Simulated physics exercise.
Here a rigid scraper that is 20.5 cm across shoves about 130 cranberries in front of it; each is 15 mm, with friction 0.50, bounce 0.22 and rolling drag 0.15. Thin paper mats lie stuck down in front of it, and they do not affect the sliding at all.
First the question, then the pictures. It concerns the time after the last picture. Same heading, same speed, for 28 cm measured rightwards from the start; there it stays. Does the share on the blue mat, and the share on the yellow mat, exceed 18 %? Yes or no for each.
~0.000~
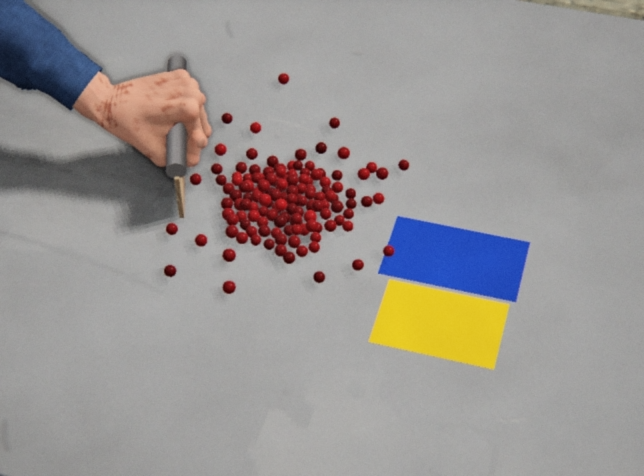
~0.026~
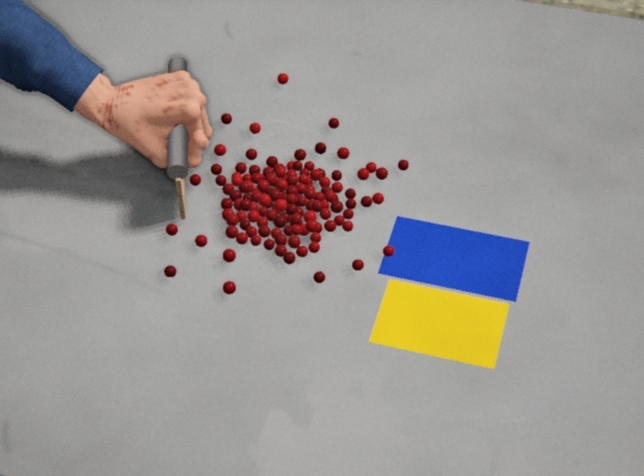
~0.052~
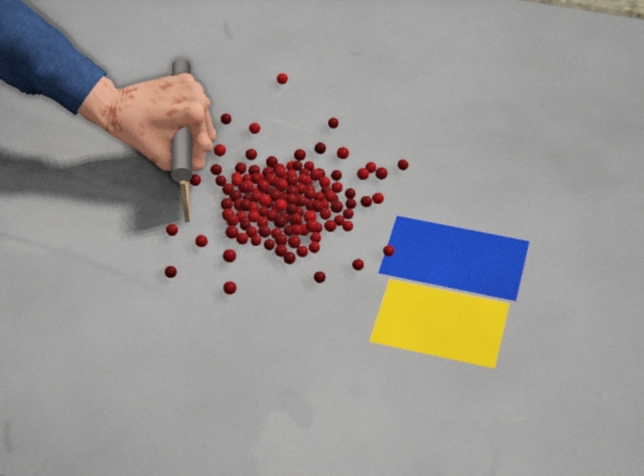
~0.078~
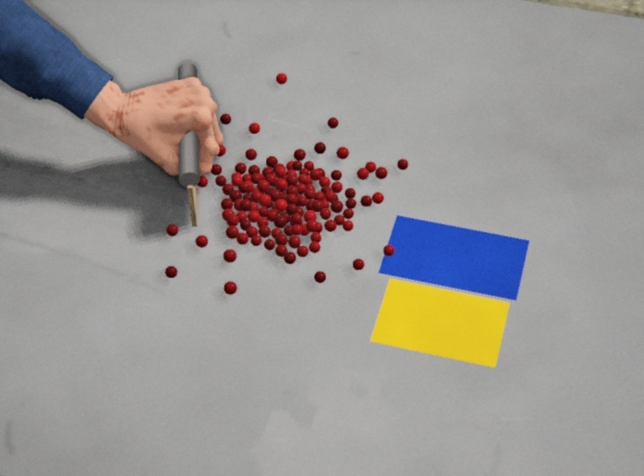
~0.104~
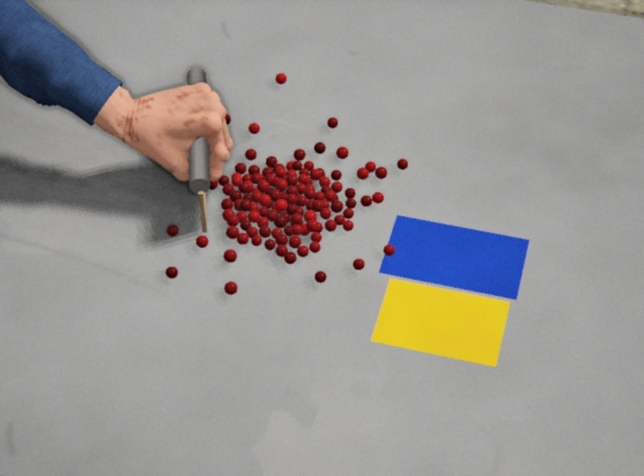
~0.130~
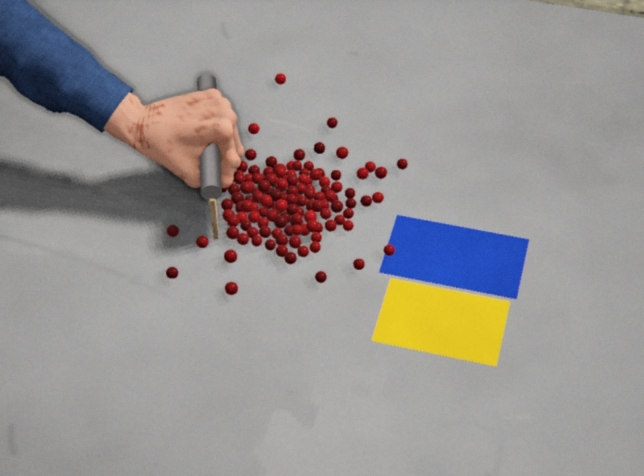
Blue mat - yes, yellow mat - no.
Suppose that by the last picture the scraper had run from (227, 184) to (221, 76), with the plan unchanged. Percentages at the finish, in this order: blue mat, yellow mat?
Final: Blue mat = 10%, yellow mat = 0%.
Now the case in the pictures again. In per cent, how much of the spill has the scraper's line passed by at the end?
About 20 in a hundred.
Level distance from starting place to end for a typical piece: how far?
Roughly 16 cm.
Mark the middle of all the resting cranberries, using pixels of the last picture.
Around pixel (417, 216) in the last view.
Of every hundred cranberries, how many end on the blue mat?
About 30 percent.
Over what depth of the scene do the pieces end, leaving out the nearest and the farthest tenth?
Around 20 centimetres.
Then, at 0.35 s, scraper 20 cm from its start, spill 21 cm wide; off the mats 100 %.
Then, at 0.57 s, scraper 30 cm from its start, spill 25 cm wide; yellow mat 10 %, blue mat 30 %, off the mats 55 %.
Then, at 0.76 s, scraper 30 cm from its start, spill 25 cm wide; yellow mat 15 %, blue mat 30 %, off the mats 55 %.
In the end, at 1.1 s, yellow mat 10 %, blue mat 30 %, off the mats 55 %.
